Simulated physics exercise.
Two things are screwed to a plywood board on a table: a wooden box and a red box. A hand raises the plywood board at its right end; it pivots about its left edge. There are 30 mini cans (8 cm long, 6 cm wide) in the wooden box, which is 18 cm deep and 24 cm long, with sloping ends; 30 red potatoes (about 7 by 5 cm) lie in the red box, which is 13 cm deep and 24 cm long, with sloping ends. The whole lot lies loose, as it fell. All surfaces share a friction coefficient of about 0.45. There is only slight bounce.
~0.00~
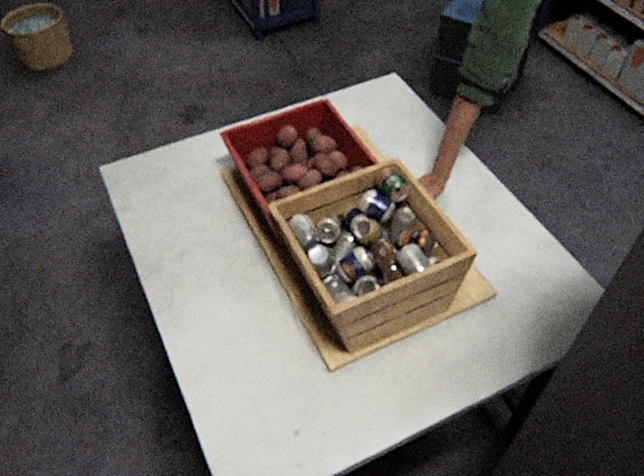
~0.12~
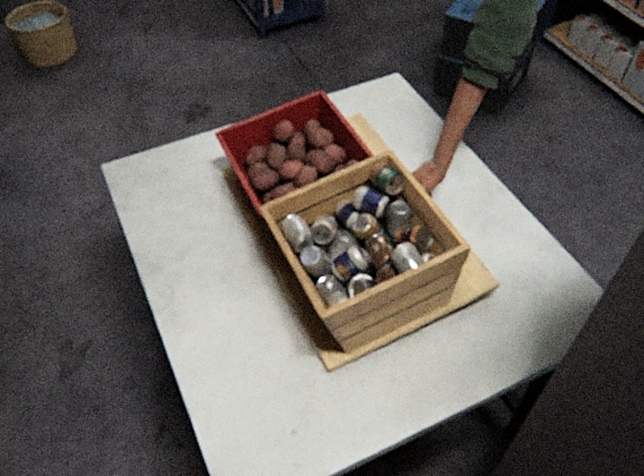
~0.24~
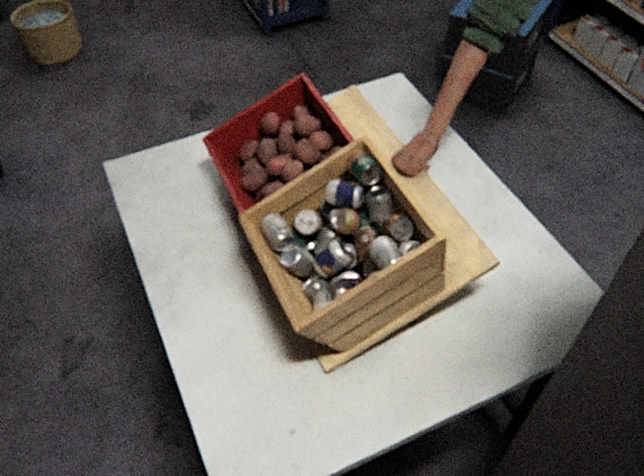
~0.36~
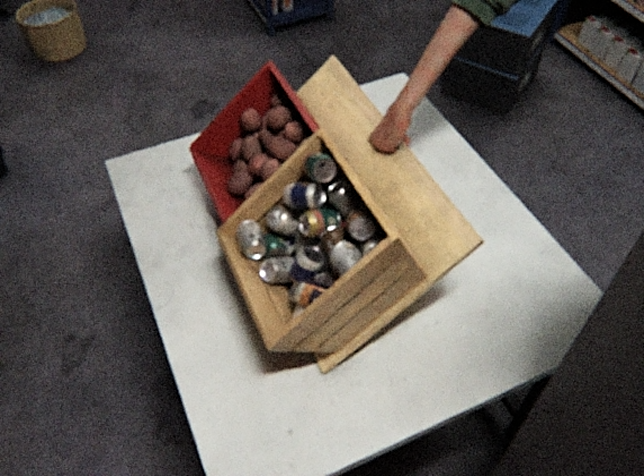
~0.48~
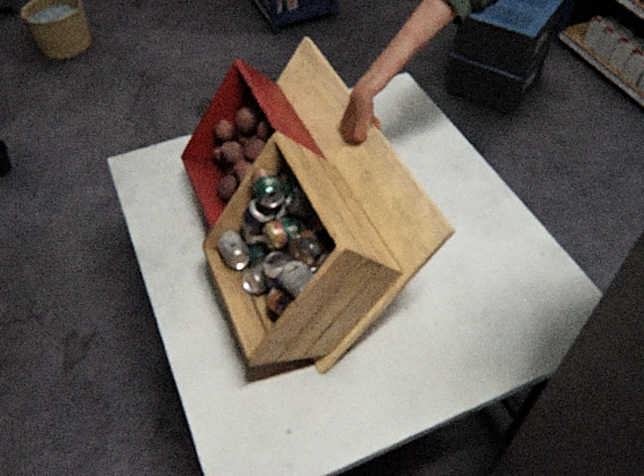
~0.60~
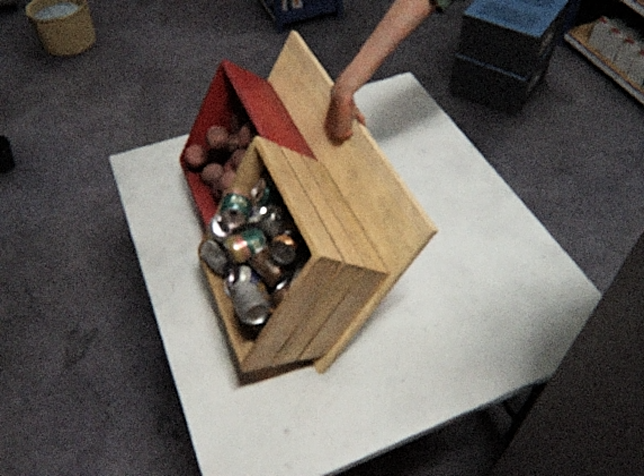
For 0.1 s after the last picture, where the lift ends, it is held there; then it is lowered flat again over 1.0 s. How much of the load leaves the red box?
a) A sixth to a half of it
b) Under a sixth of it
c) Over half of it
The answer is b.
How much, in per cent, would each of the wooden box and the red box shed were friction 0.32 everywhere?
That would cost the wooden box 20 and the red box 10 per cent of the load.
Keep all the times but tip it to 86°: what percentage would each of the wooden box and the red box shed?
Then the wooden box sheds 70 %, while the red box sheds 80 %.
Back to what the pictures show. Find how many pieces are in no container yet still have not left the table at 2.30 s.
Roughly 1 of them.
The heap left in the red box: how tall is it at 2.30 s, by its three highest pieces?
Around 14 centimetres.
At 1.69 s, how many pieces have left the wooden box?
Wooden box - close to 4.
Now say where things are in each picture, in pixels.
In the first picture (places track the rim corner closest to us here, unless another is named; the camera moves round a little), red box (by its farthest rim corner) (324, 100); wooden box (338, 309); tipped 0°; all still inside.
The second picture shows red box (319, 92); wooden box (326, 314); tipped 6°.
The third picture shows wooden box (300, 326); tipped 21°.
The fourth picture shows wooden box (270, 344); tipped 38°.
The fifth picture shows wooden box (250, 360); tipped 53°.
The sixth picture shows wooden box (242, 366); tipped 59°; all still inside.
After 0.87 s, tilt 54°; the wooden box is down by 4 of 30 and the red box is down by 2 of 30.
After 1.21 s, tilt 29°; the wooden box is down by 4 of 30 and the red box is down by 2 of 30.
After 1.69 s, tilt 0°; the wooden box is down by 4 of 30 and the red box is down by 2 of 30.
Final count (at 2.30 s), the wooden box is down by 4 of 30 and the red box is down by 2 of 30. Asked share, 2 of 30, 7 per cent.
